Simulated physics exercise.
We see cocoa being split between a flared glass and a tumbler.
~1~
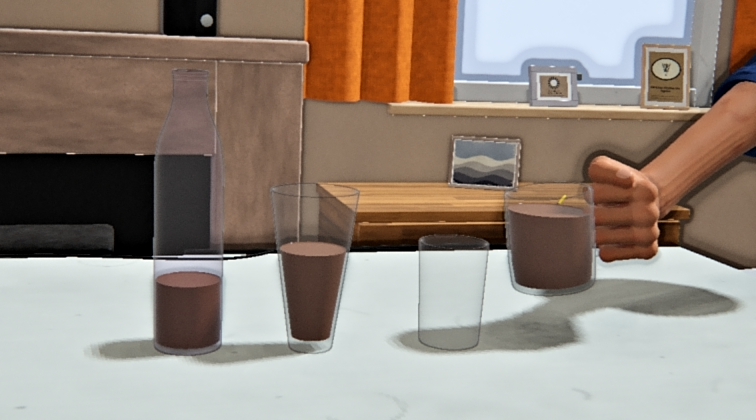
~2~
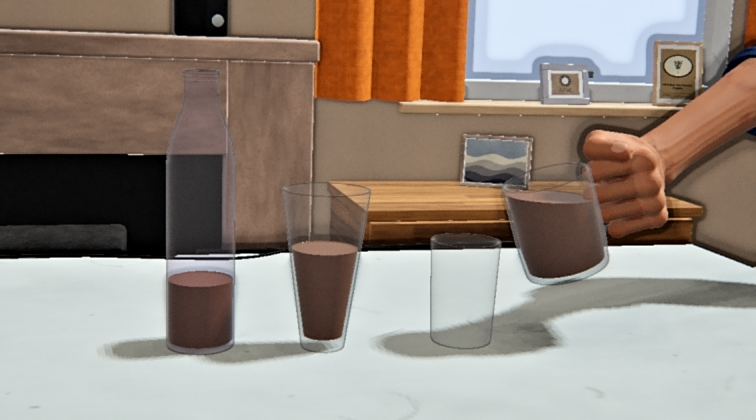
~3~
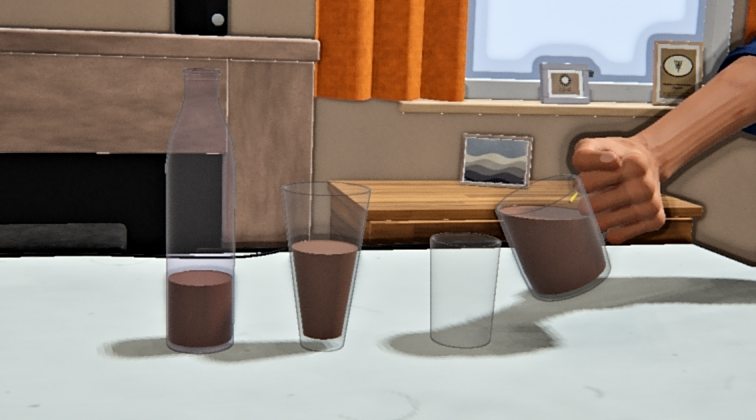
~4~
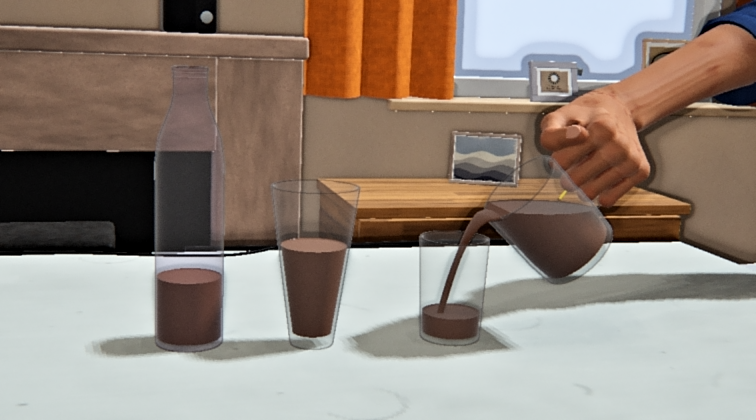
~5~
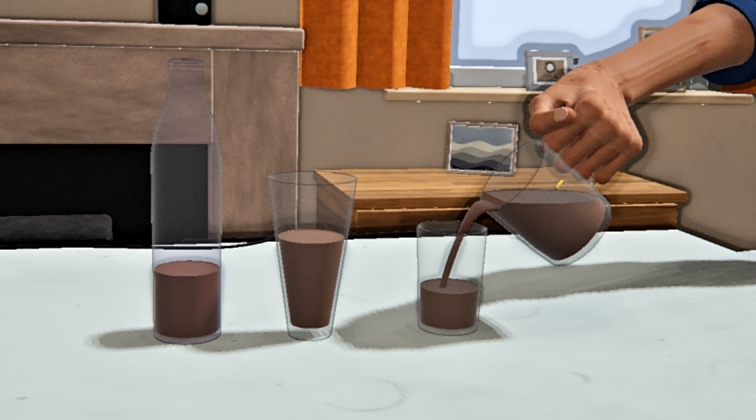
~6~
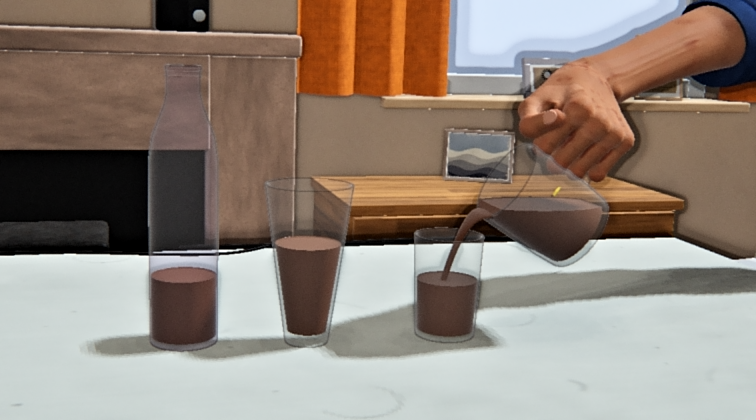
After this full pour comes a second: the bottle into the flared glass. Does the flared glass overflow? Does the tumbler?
The flared glass: No. The tumbler: Yes.
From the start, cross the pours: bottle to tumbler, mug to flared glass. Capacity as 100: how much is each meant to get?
About 60 % and 140 %.
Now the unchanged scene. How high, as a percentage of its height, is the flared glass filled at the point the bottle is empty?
I'd put it at some 90 per cent.
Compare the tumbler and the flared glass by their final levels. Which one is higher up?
The higher one is the one on the left.
Next, the tumbler is nearly full.
After that, the tumbler is full to the brim with a puddle round it.
Finally, the flared glass is nearly full; the tumbler is full to the brim with a puddle round it.
